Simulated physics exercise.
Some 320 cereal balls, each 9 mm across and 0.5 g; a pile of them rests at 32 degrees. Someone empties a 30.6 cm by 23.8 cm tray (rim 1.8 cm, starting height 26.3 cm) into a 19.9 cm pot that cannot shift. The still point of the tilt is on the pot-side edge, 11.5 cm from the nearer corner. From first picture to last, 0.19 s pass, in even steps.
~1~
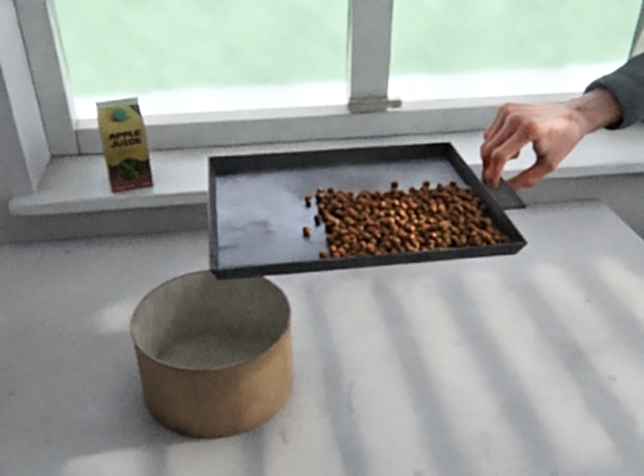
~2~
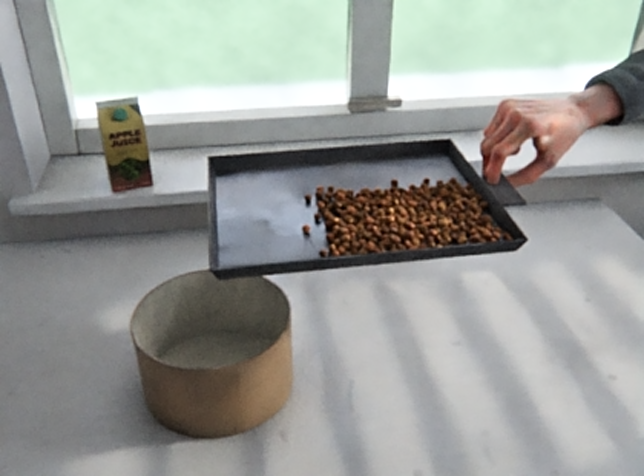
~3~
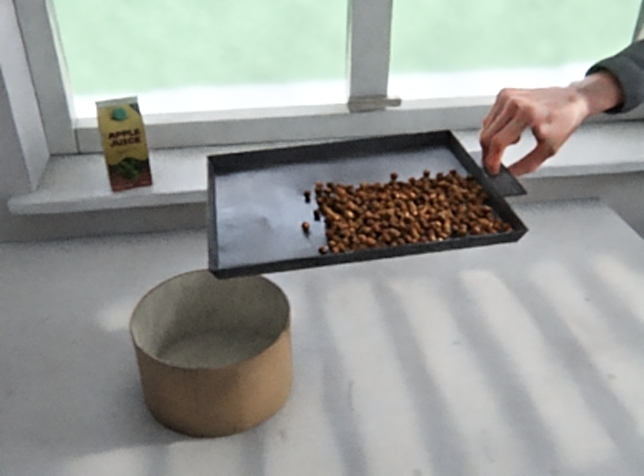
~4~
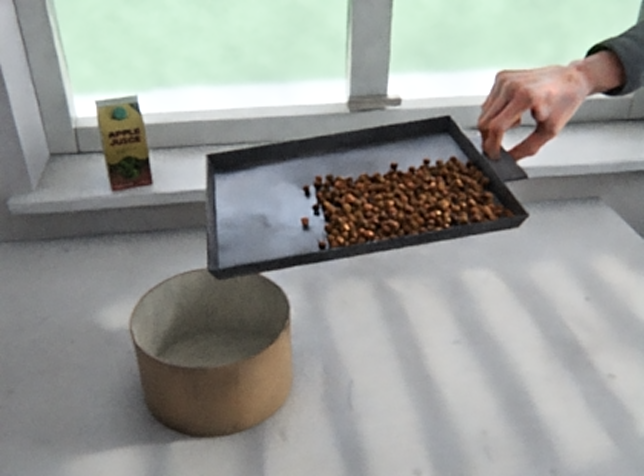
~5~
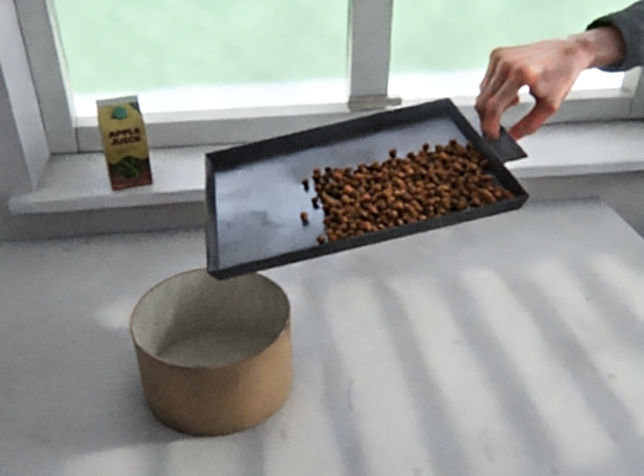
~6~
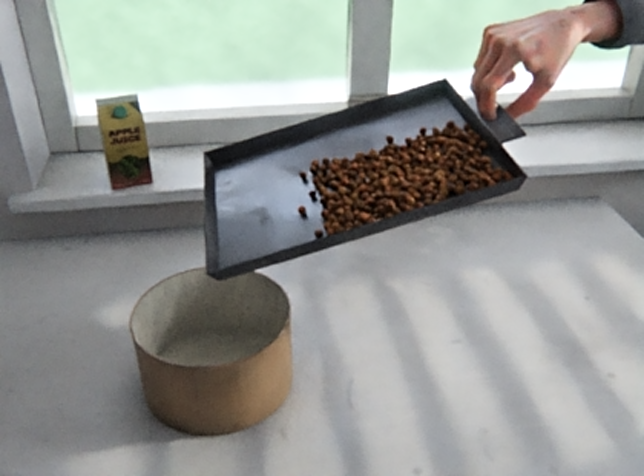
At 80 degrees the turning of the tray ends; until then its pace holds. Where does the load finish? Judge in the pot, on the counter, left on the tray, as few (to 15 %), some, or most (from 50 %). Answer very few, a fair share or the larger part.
Pot a fair share, counter the larger part, tray very few.
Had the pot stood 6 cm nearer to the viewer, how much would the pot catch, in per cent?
In that case some 45 per cent.
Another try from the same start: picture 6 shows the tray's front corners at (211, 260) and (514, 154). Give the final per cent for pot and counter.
Pot 35, counter 65.
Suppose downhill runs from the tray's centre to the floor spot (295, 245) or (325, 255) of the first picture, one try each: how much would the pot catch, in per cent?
About 5 and 10 per cent.
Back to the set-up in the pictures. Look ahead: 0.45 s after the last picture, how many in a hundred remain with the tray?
Roughly 90 per cent.
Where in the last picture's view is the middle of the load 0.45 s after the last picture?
Around (217, 239).
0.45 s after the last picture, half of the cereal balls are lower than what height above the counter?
About 28 cm.
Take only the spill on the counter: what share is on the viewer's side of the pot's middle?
Some 90 per cent.
Then, 0.27 s after the last picture, tilt 47 degrees; the tray holds 100 %, the pot 0 %.
Then, 0.45 s after the last picture, tilt 69 degrees; the tray holds 90 %, the pot 0 %.
Then, 0.76 s after the last picture, tilt 80 degrees; the tray holds 5 %, the pot 15 %.
In the end, pot 20 %, counter 80 %, tray 0 %.
